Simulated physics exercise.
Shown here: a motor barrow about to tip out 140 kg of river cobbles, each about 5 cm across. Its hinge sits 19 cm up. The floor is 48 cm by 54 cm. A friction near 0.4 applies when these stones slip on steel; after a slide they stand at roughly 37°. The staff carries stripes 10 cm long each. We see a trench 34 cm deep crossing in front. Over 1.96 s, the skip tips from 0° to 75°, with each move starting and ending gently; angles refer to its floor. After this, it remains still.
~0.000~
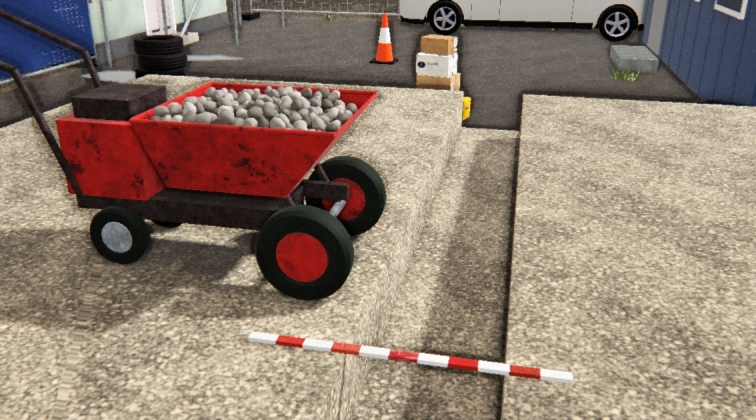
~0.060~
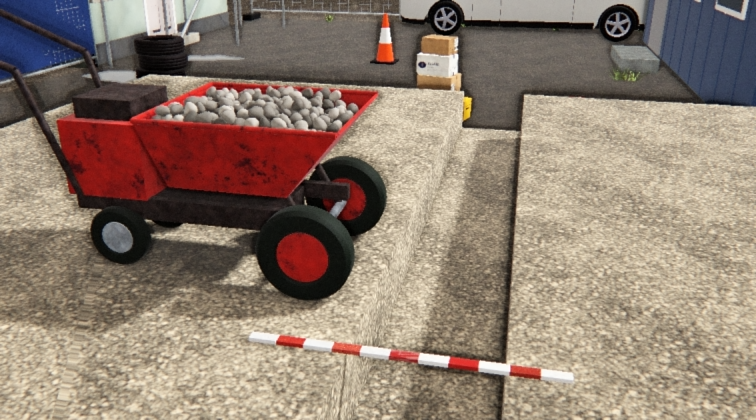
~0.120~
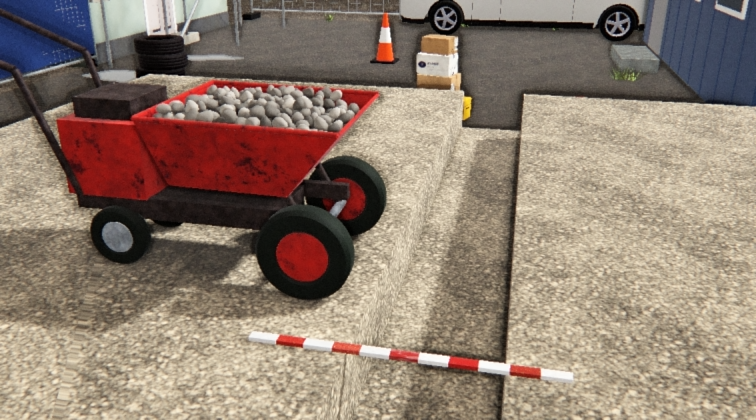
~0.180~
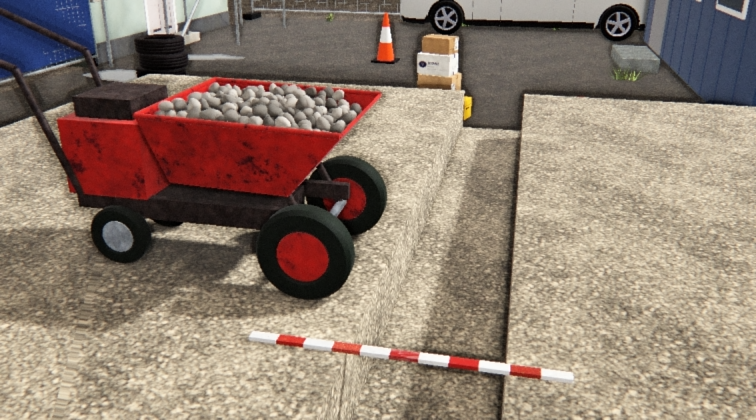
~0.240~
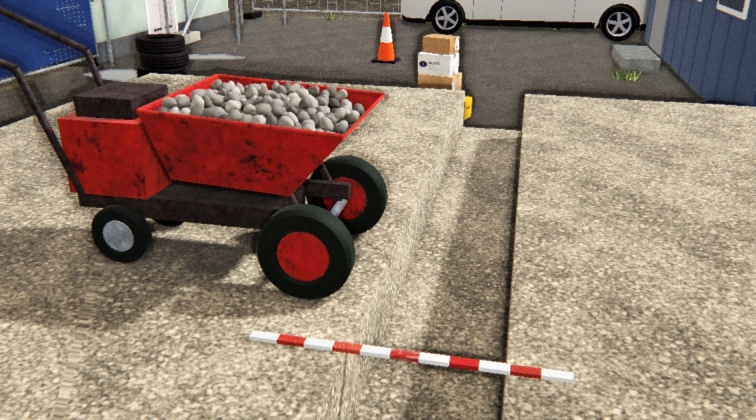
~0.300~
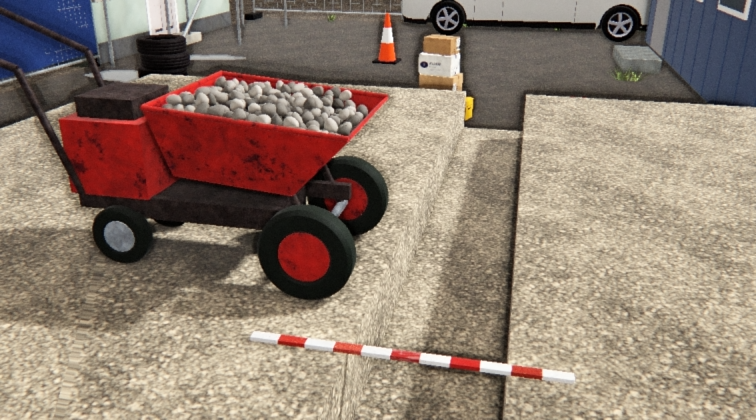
Red motor barrow's skip of grey cobbles slowly tilting slightly forward to the right beside a trench, its wheels staying still.
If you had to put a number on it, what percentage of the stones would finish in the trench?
I'd put it at about 86 percent.
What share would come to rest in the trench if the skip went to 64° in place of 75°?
The trench would hold about 90% of it.
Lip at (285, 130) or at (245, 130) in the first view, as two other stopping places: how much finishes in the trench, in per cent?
100 %, then 100 %.
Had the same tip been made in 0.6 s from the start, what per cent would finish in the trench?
Probably about 55 in a hundred.
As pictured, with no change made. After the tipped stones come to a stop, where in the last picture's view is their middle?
Their centre sits close to (474, 336).
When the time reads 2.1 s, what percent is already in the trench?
Around 60 per cent of it.
After 1.5 s the floor is at 63°; 93 % in the skip, 7 % in the trench; the foremost stones are at (498, 314).
After 2.1 s the floor is at 75°; 26 % in the skip, 61 % in the trench, 12 % past the trench; the foremost stones are at (628, 290).
After 2.4 s the floor is at 75°; 7 % in the skip, 79 % in the trench, 14 % past the trench; the foremost stones are at (676, 286).
After 4.4 s the floor is at 75°; 0 % in the skip, 86 % in the trench, 14 % past the trench; the foremost stones are at (686, 289).
